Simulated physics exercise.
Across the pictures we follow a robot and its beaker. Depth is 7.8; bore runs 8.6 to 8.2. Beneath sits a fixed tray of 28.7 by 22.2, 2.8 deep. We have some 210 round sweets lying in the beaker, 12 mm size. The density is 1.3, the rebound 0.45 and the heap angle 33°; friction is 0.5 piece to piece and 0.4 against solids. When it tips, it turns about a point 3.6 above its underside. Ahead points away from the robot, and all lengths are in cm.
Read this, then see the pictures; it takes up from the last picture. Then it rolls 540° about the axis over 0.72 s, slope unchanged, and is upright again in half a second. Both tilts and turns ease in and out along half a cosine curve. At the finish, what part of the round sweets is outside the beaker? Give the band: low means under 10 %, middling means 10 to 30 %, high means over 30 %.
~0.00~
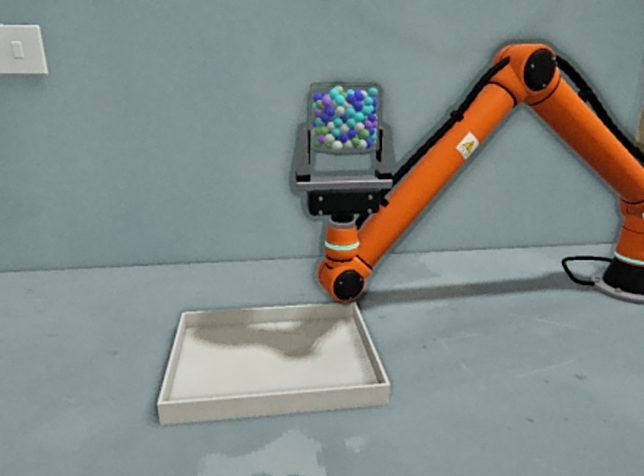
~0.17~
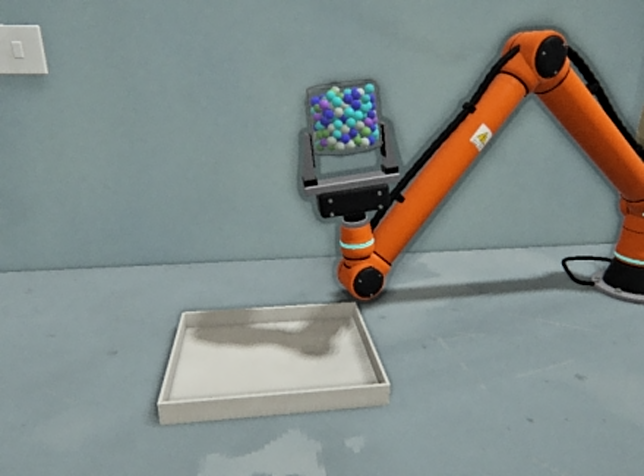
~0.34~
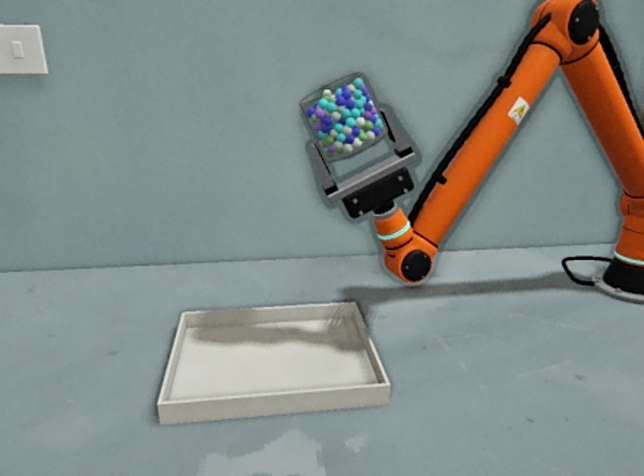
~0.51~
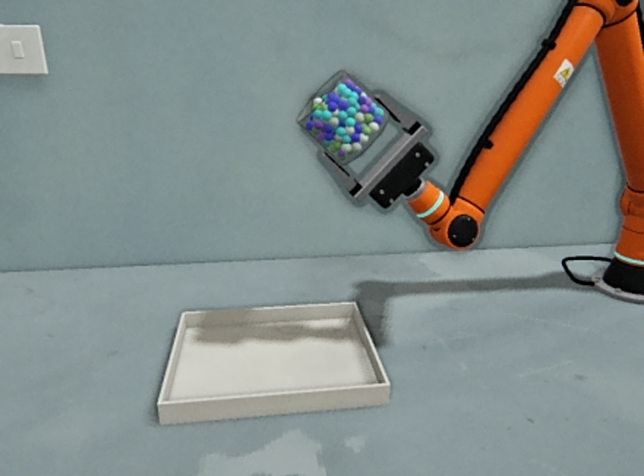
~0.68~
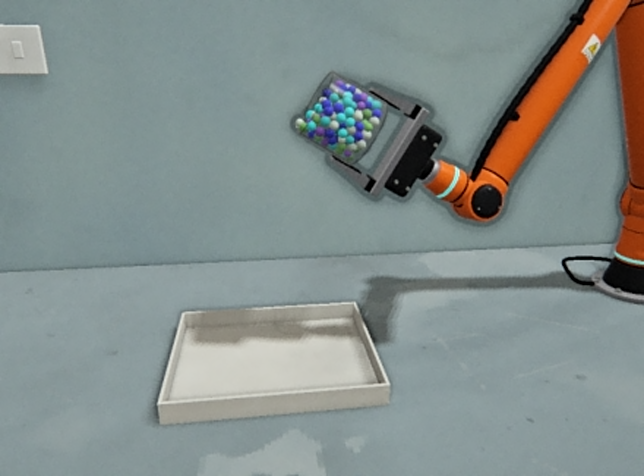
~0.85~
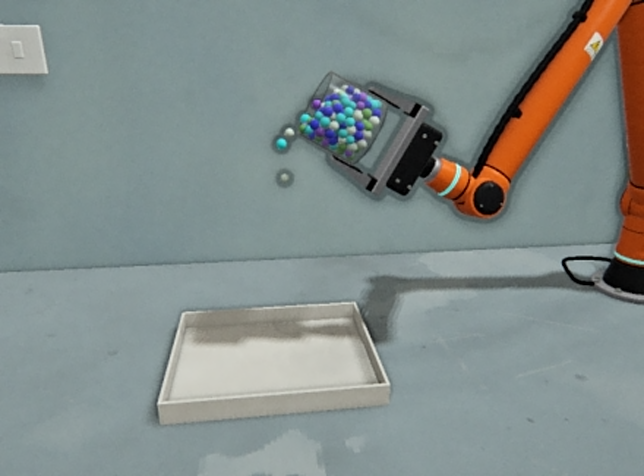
Band: Low.
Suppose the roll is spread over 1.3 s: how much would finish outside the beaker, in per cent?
In that case around 10 percent.
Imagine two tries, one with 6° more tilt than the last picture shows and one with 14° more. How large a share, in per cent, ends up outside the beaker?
About 10 and 20 per cent.
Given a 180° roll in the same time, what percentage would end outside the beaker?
That would come to close to 5 in a hundred.
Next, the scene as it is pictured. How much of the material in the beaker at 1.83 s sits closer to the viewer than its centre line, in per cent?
About 50 per cent.
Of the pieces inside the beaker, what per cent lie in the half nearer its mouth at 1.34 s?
Close to 45 per cent lies in the mouth half.
After 1.34 s, tipped 61°, highest piece 41 above the table; 208 in the beaker, 4 in the tray, 1 in flight or on a rim.
After 1.83 s, tipped 29°, highest piece 39 above the table; 206 in the beaker, 7 in the tray.
After 2.27 s, upright, highest piece 40 above the table; 206 in the beaker, 7 in the tray.
After 2.97 s, upright, highest piece 40 above the table; 206 in the beaker, 7 in the tray.
In the end, 206 in the beaker, 7 in the tray. That is 3 % outside the beaker.
